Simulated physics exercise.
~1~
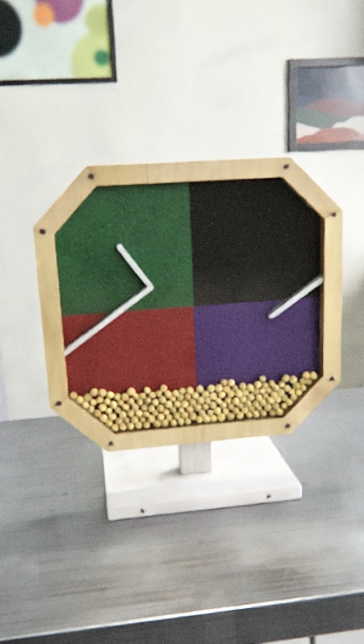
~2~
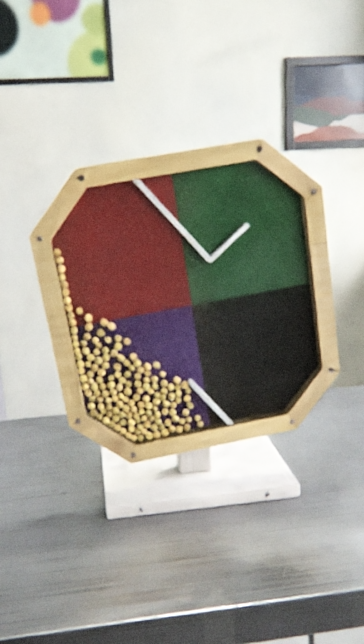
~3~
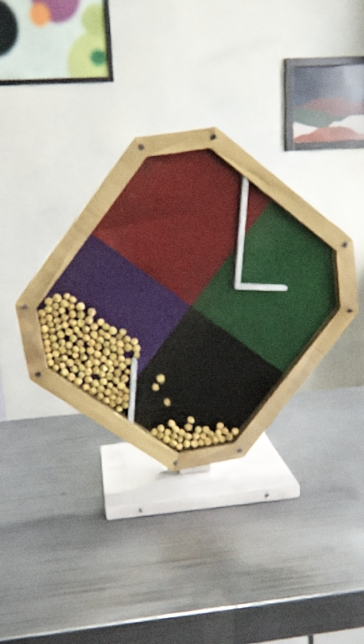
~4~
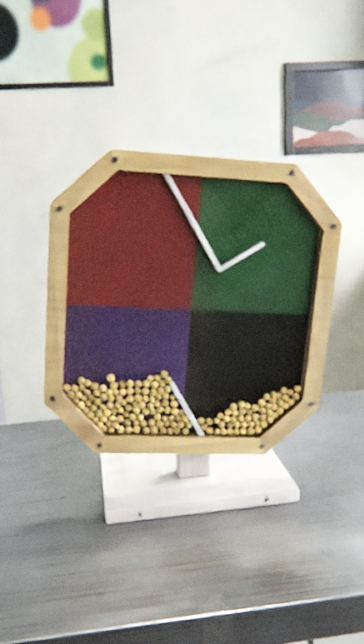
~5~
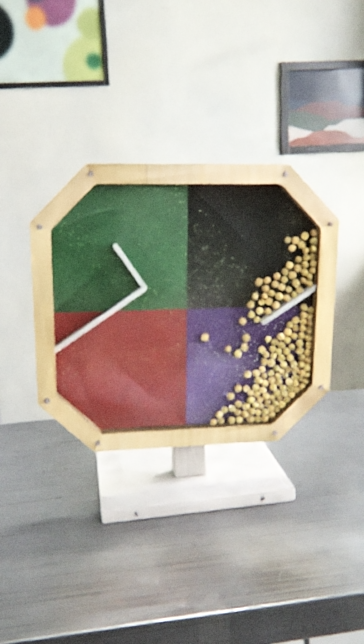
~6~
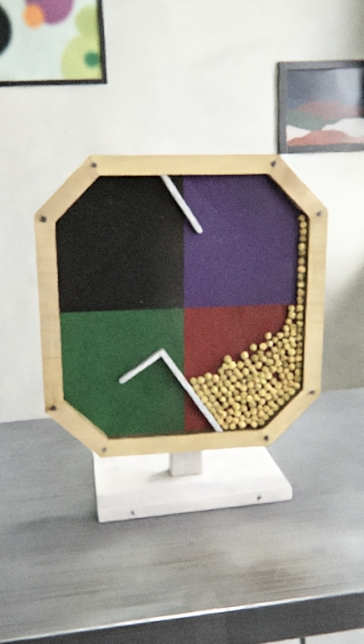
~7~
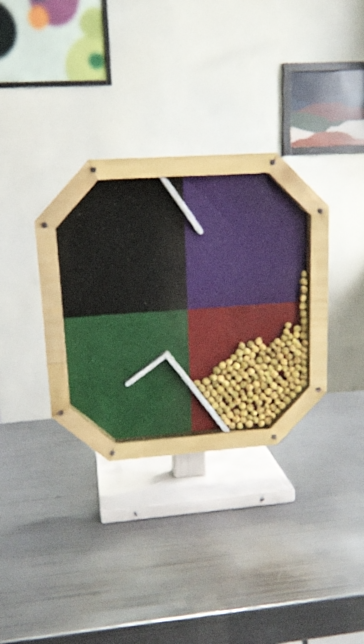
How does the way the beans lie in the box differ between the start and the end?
At the start the beans lie in a fairly even layer along the whole bottom of the box, across the red and purple quarters. At the end they are heaped in the lower right, against the right side and over the red quarter.
An eight-sided box with a pale wooden rim stands on a white base on a grey table, seen from the front by a slightly swaying camera. Its face has green and black quarters above red and purple ones, two white strips, and pale round beans spread along the bottom. The box turns clockwise past a quarter turn, and the beans heap at the lower left, some spilling past the short strip into black. It then swings back anticlockwise through its first position, carrying the beans up the right side. It stops with red at the lower right, the beans piled there.
